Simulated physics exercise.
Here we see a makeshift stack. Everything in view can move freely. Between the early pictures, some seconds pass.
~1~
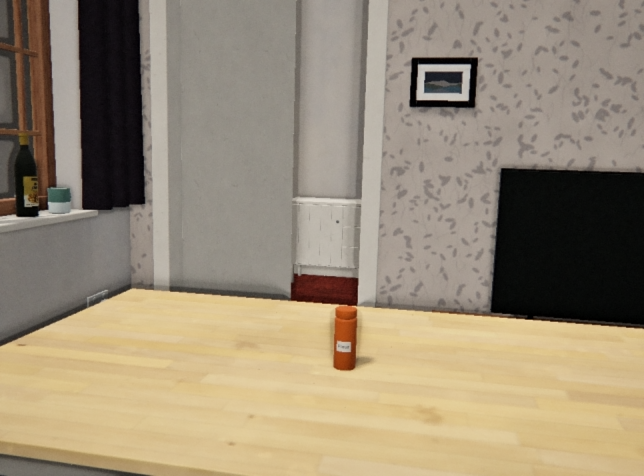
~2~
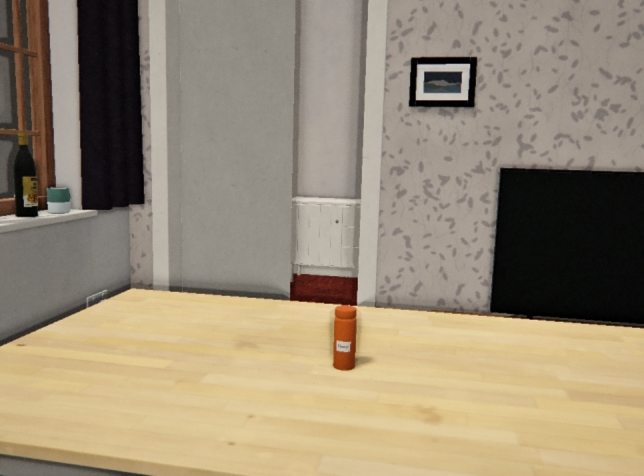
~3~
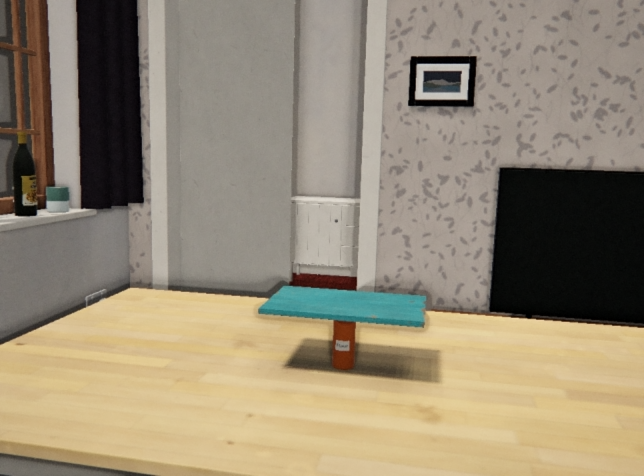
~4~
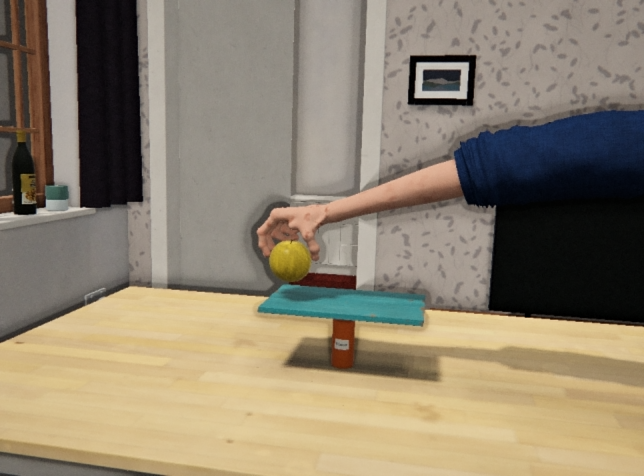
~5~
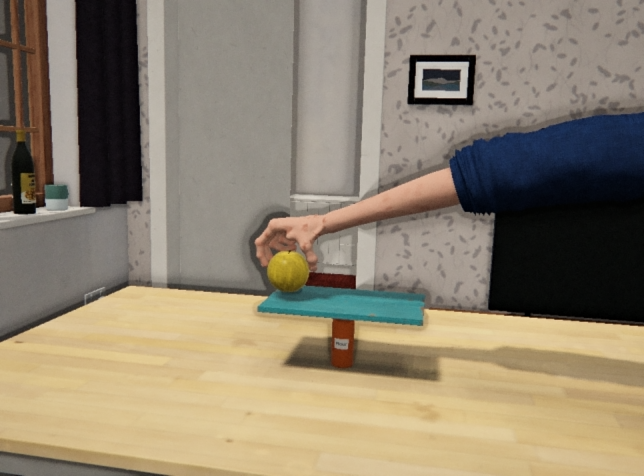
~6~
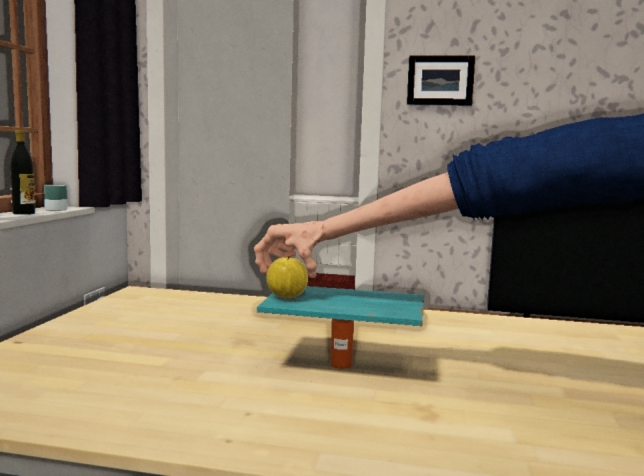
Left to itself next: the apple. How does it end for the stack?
I reckon the stack can't bear the weight there.
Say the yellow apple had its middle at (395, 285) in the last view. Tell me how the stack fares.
What happens next is that it goes down.
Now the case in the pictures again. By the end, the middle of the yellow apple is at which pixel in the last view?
Somewhere around (257, 341) in the last picture.
Then, 0.40 s past the last view, yellow apple now fallen; turquoise board rocked 64° from its first pose.
Then, 0.70 s past the last view, turquoise board now fallen; orange shaker rocked 70° from its first pose.
Then, 0.80 s past the last view, orange shaker now fallen.
Finally, fallen, yellow apple, orange shaker and turquoise board. Final places as the last picture's camera would see them, yellow apple near (257, 341). The stack loses its balance.
